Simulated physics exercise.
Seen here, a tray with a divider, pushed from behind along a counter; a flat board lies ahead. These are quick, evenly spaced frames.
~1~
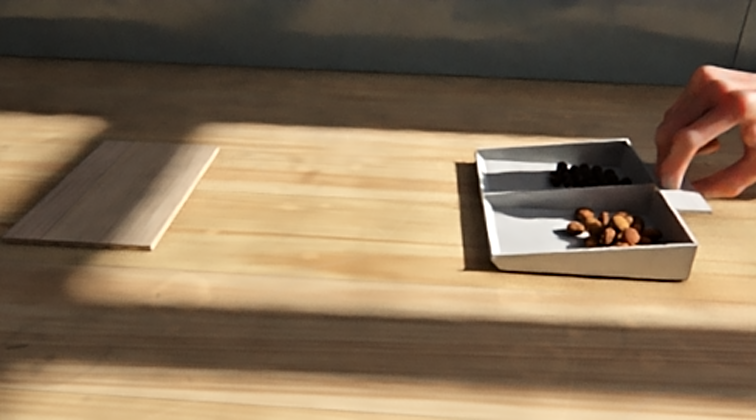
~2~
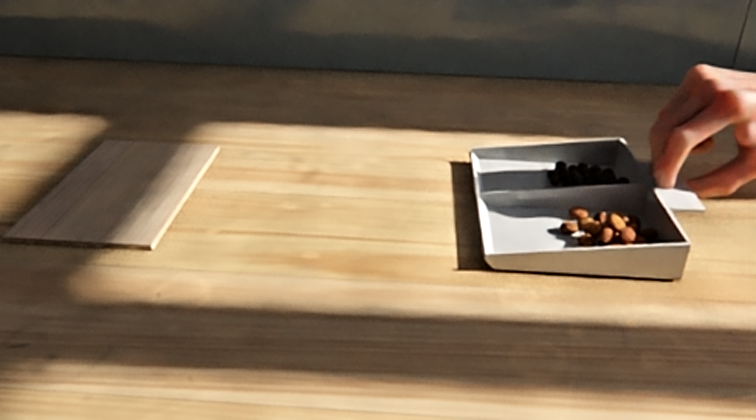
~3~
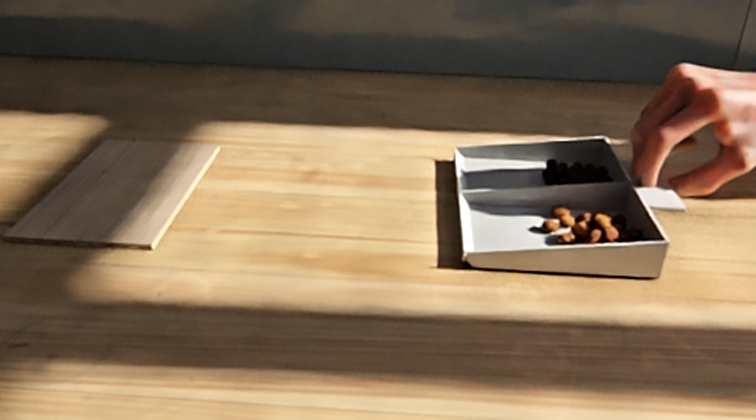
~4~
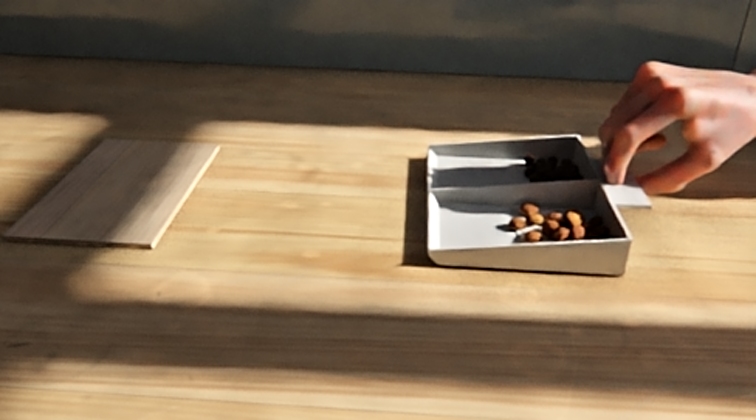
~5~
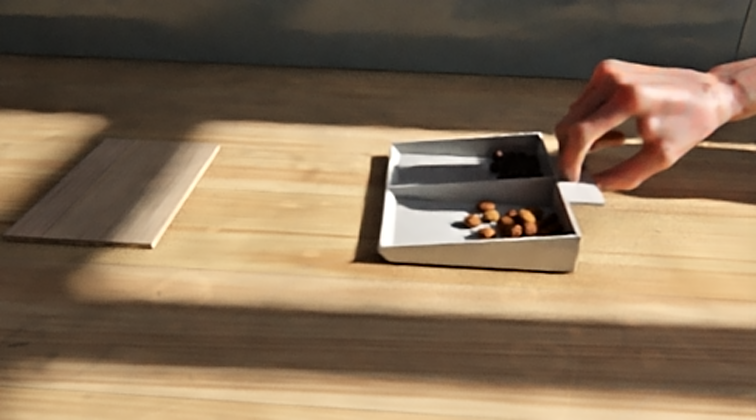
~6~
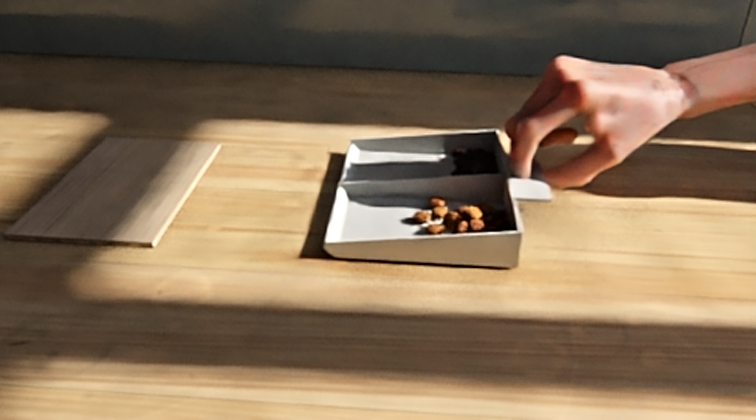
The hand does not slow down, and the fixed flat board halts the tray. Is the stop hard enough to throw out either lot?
Nearer lot: It remains inside. Farther lot: It loses pieces over the front.
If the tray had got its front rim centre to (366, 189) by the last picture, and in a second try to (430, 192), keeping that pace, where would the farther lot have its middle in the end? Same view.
Around (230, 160) in the first try, (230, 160) in the second.
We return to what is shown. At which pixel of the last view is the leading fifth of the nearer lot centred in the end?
Around (190, 206).
Then, 0.09 s past the last view, tray still sliding, front rim near (263, 183); nearer lot all inside; farther lot all inside.
Then, 0.28 s past the last view, tray stopped at the flat board; nearer lot all inside, moved towards the front rim; farther lot all inside, moved towards the front rim.
Then, 0.49 s past the last view, tray stopped at the flat board; nearer lot all inside, moved towards the front rim; farther lot about half out of the tray.
Finally, tray stopped at the flat board; nearer lot all inside, moved towards the front rim; farther lot about half out of the tray.
